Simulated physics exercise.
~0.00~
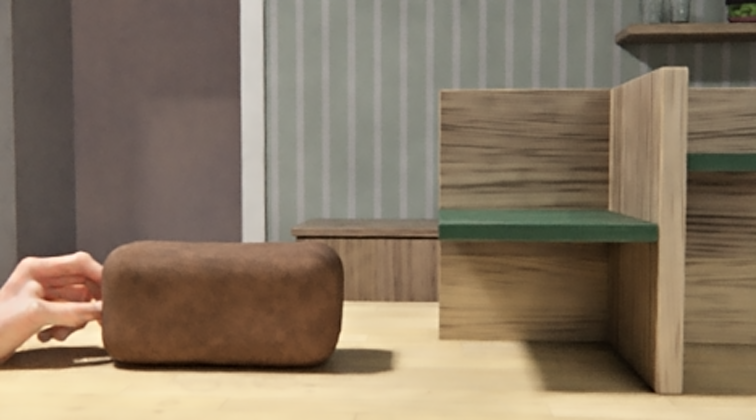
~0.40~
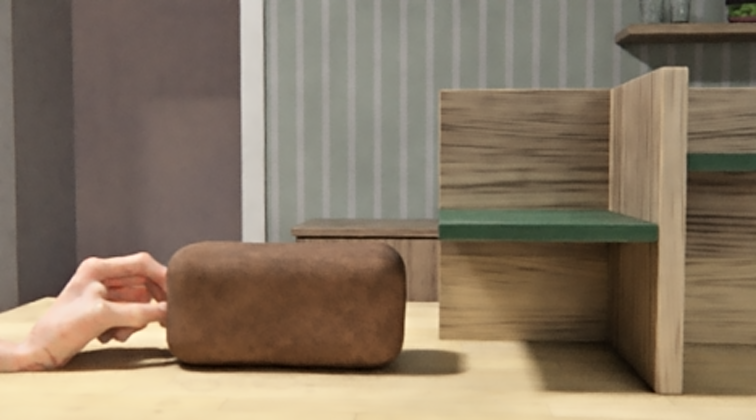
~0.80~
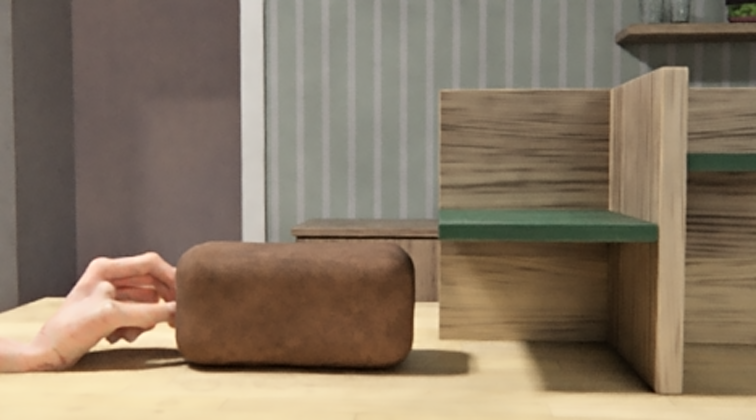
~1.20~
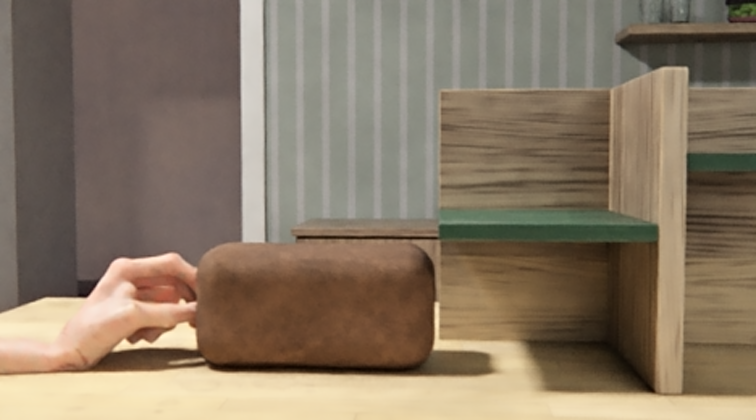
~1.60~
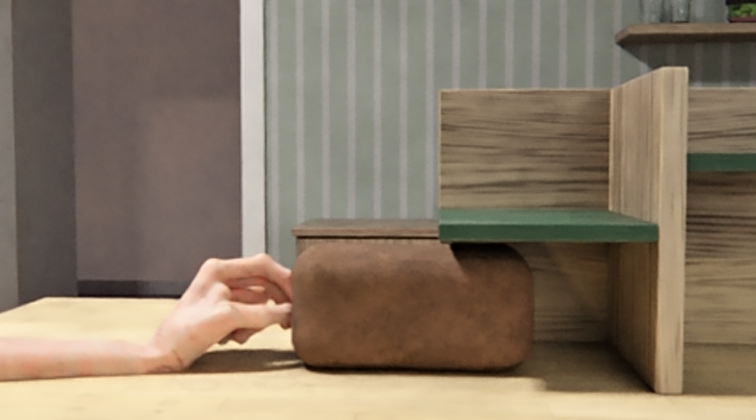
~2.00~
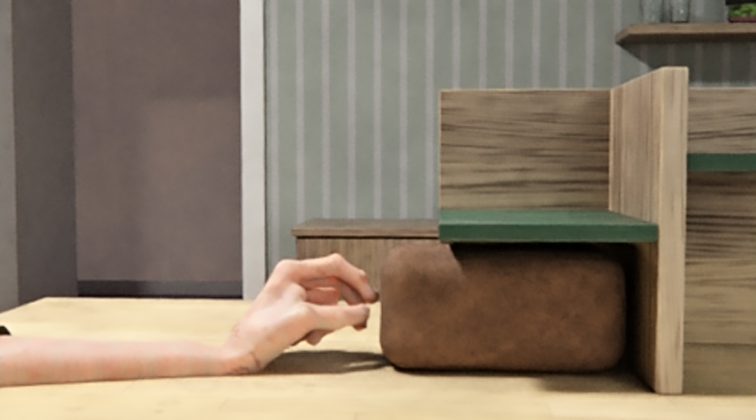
A brown, round-edged loaf rests on a pale wooden tabletop at the left, seen from the side at about table height, with a hand touching its left end. To the right stands a wooden shelf unit with a green shelf and an open space beneath, before a grey striped wall and a low wooden cabinet. The hand pushes the loaf steadily right, keeping it level, until it nears the opening. It then slides under the green shelf, fitting below it. Finally the loaf sits mostly beneath the shelf, its left end sticking out near the fingers.
